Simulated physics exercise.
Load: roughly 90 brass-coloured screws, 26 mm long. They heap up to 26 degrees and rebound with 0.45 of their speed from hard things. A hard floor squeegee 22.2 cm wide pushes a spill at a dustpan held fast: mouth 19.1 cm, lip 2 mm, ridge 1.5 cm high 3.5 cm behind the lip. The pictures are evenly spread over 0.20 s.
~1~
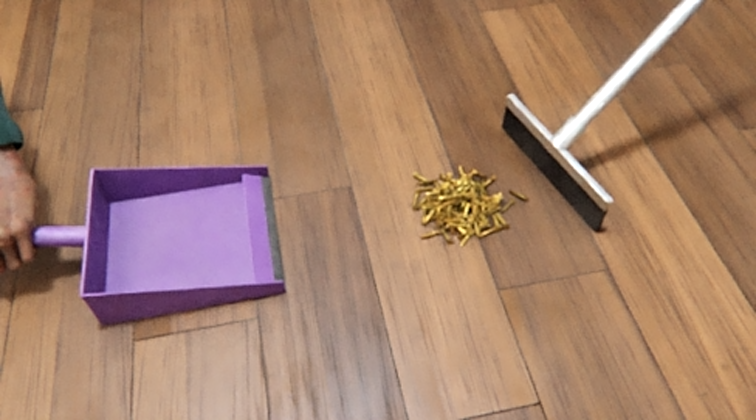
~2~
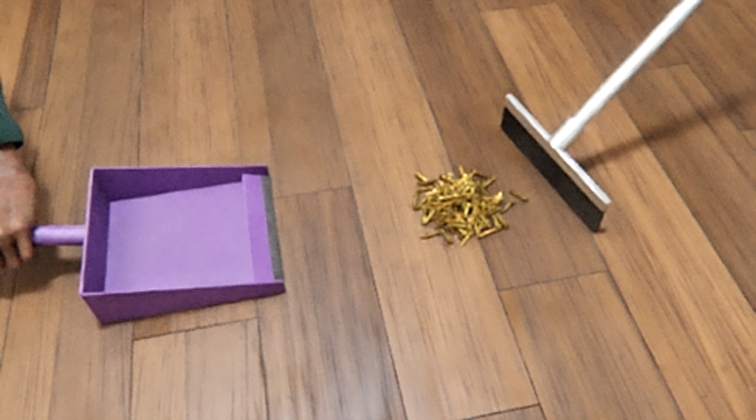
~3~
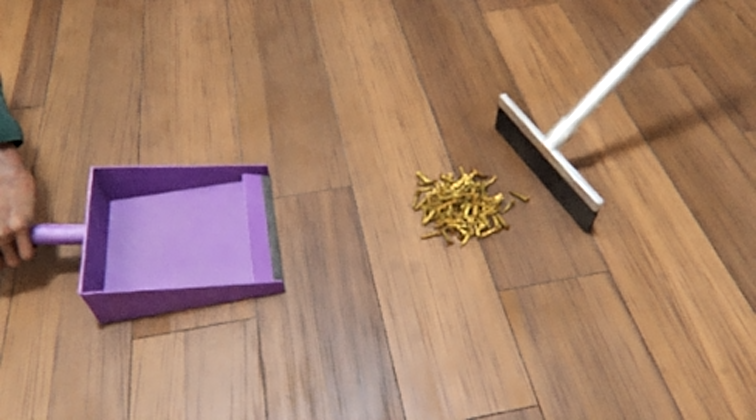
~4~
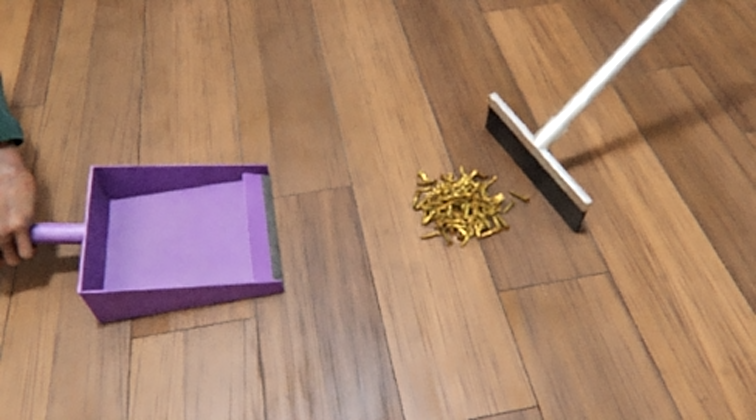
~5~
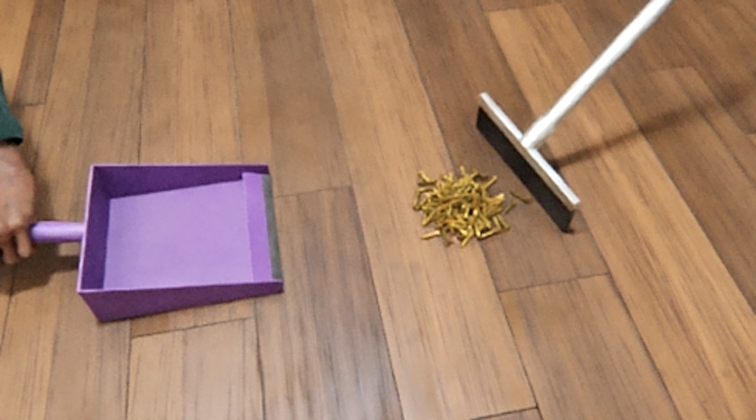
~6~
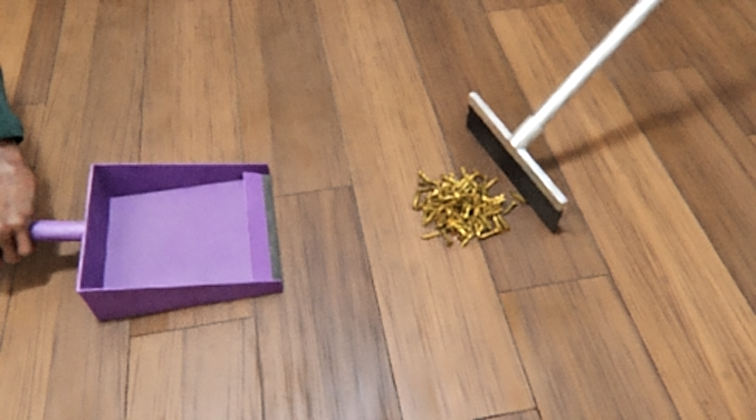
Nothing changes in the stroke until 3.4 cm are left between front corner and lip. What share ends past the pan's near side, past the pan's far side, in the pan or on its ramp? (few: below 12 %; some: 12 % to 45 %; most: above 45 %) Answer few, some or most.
Near side: Few, far side: Few, pan: Few.
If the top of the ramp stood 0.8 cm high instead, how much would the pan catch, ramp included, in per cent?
In that case some 0 per cent.
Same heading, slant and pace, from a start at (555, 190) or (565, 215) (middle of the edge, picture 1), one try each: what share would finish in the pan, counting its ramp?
About 0 and 0 per cent.
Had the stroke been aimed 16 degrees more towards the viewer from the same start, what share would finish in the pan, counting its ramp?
It would be near 0 per cent.
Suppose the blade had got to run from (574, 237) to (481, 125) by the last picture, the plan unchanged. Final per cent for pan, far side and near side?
Pan 0, far 0, near 65.
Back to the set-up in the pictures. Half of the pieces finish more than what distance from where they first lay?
Roughly 18 cm.
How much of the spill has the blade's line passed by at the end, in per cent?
About 45 per cent.
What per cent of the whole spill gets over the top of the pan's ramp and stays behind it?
Roughly 0 per cent.
Then, 0.35 s after the last picture, middle of the blade 20 cm from the lip; 0 % over the lip, far side 0 %, near side 0 %.
Then, 0.58 s after the last picture, middle of the blade 12 cm from the lip; 0 % over the lip, far side 0 %, near side 0 %.
Then, 0.92 s after the last picture, middle of the blade 6 cm from the lip; 0 % over the lip, far side 0 %, near side 0 %.
In the end, near side 0 %, far side 0 %, pan 0 %, in front of the lip or behind the blade 100 %.
